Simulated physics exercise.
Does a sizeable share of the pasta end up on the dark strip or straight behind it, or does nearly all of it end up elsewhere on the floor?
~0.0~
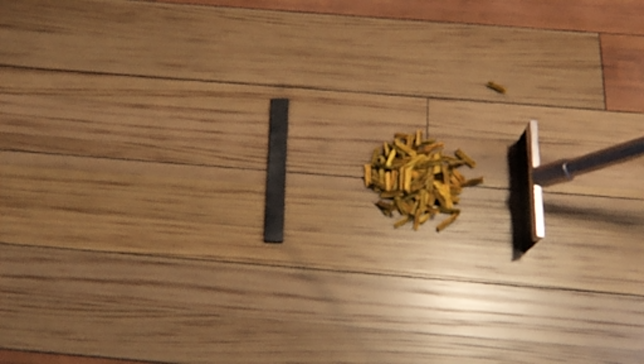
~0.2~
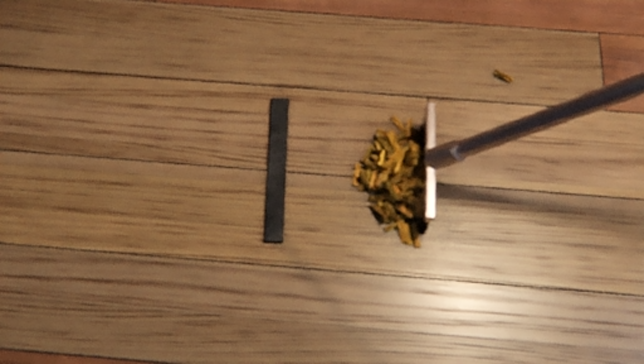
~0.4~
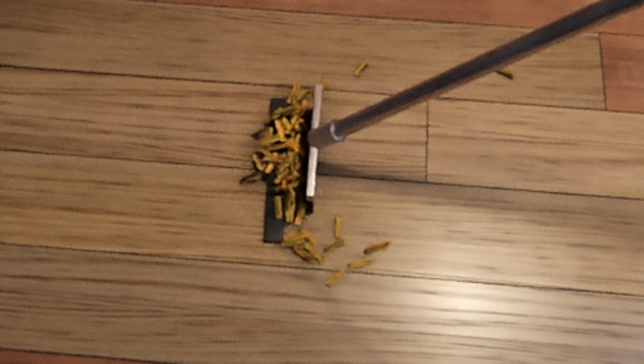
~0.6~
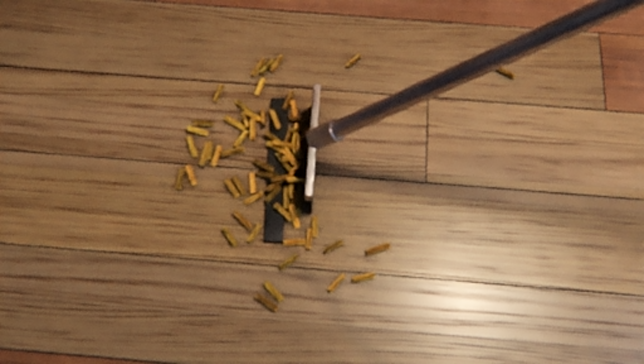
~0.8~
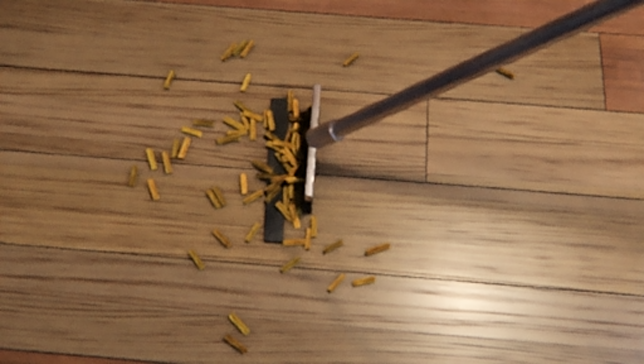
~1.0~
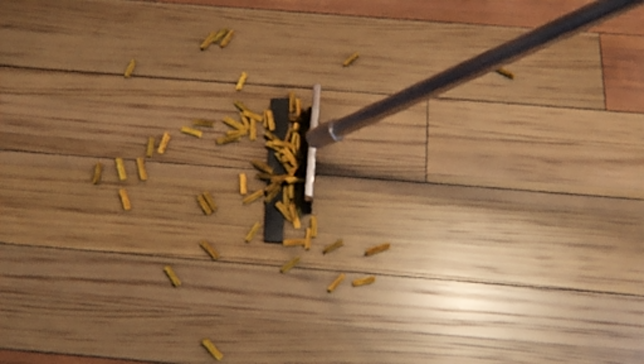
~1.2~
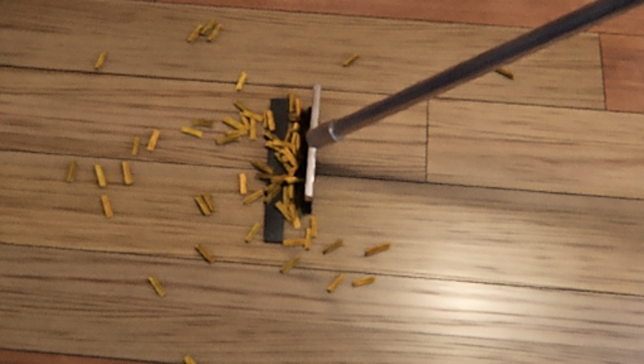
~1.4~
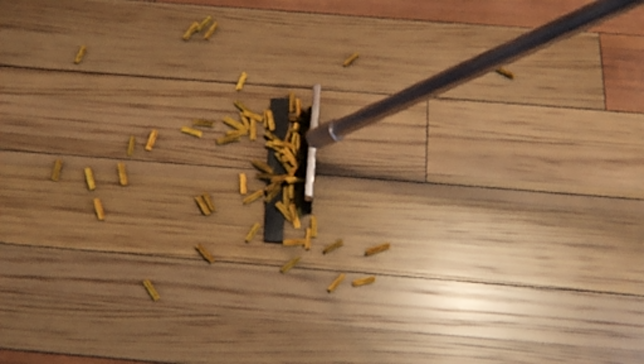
A sizeable share, more than a quarter of the pieces, ends up on the strip or straight behind it. The others lie elsewhere on the floor.
